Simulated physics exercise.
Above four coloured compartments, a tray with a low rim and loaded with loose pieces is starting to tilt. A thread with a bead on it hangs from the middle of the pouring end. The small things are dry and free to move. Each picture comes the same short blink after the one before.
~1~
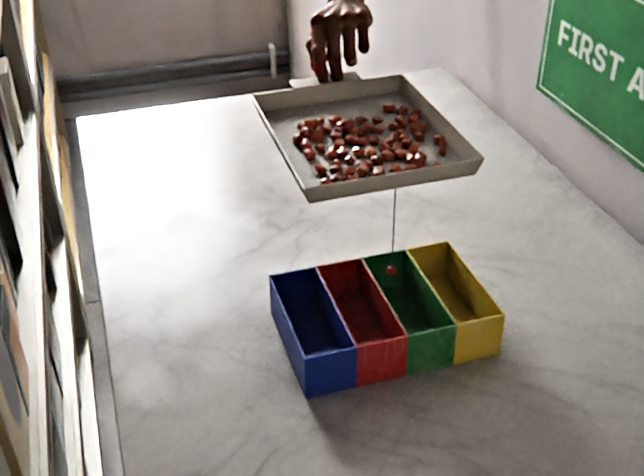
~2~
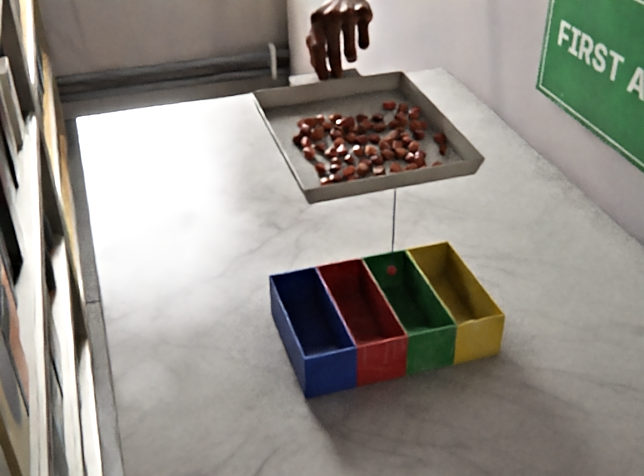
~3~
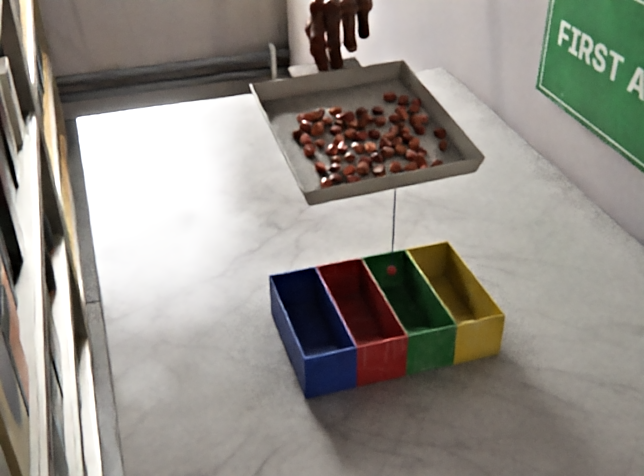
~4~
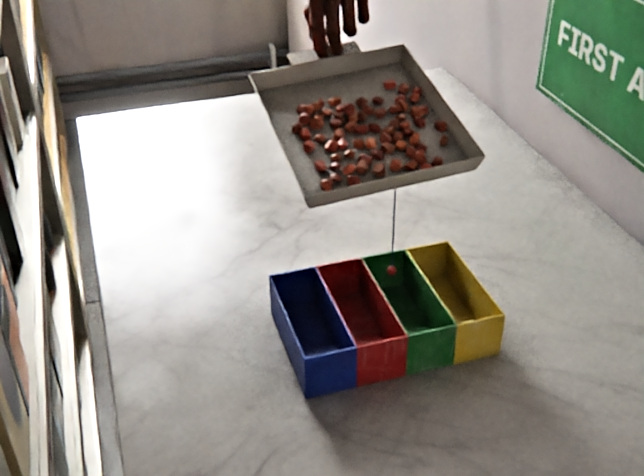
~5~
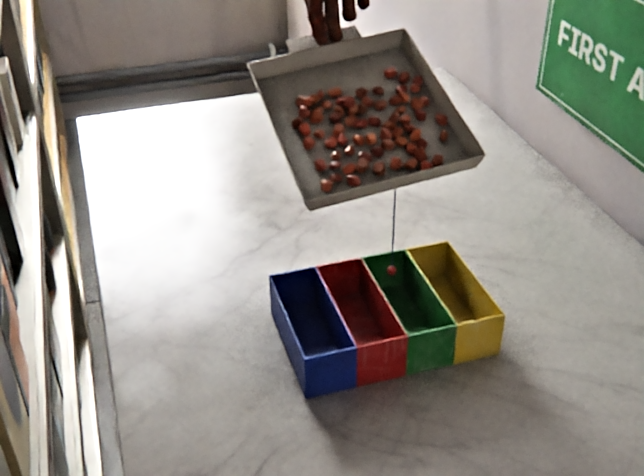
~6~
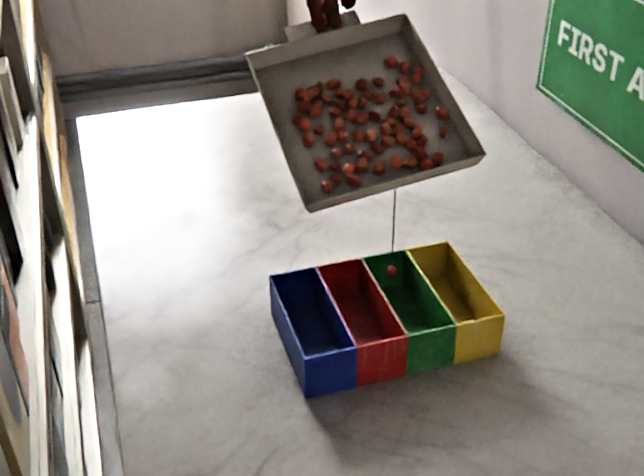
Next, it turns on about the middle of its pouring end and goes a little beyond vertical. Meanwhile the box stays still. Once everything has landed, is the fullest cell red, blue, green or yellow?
It is the blue cell.
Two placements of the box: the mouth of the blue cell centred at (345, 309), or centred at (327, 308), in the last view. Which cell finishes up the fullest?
The first placement favours the blue cell, while the second favours the blue cell.
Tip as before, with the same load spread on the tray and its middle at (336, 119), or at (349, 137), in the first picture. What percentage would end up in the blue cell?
In order, 60 % then 60 %.
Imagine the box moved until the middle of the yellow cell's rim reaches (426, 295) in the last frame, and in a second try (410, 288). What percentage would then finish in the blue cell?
Close to 10 in a hundred, then close to 0 in a hundred.
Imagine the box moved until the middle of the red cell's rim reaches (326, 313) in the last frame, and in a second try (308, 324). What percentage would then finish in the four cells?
The first yields 100 per cent and the second 100 per cent.
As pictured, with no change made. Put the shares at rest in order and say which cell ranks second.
Second best is the cell in red.
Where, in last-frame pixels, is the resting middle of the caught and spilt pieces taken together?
I'd place the middle at about (332, 346).
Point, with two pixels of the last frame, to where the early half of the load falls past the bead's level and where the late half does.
Roughly at (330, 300) first, and then at (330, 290).
Shortly afterwards, tray tipped steeply; the whole lot on the tray.
Next, tray tipped past a quarter turn; near a third on the tray; near a quarter in the blue cell; near a quarter in the red cell; a little in the green cell; near a quarter falling or outside the box.
Some moments later, tray tipped past a quarter turn; near half in the blue cell; near a third in the red cell; a little in the green cell; only a few falling or outside the box.
In the end, tray tipped past a quarter turn; near half in the blue cell; near a third in the red cell; a little in the green cell; none at all in the yellow cell; only a few outside the box.
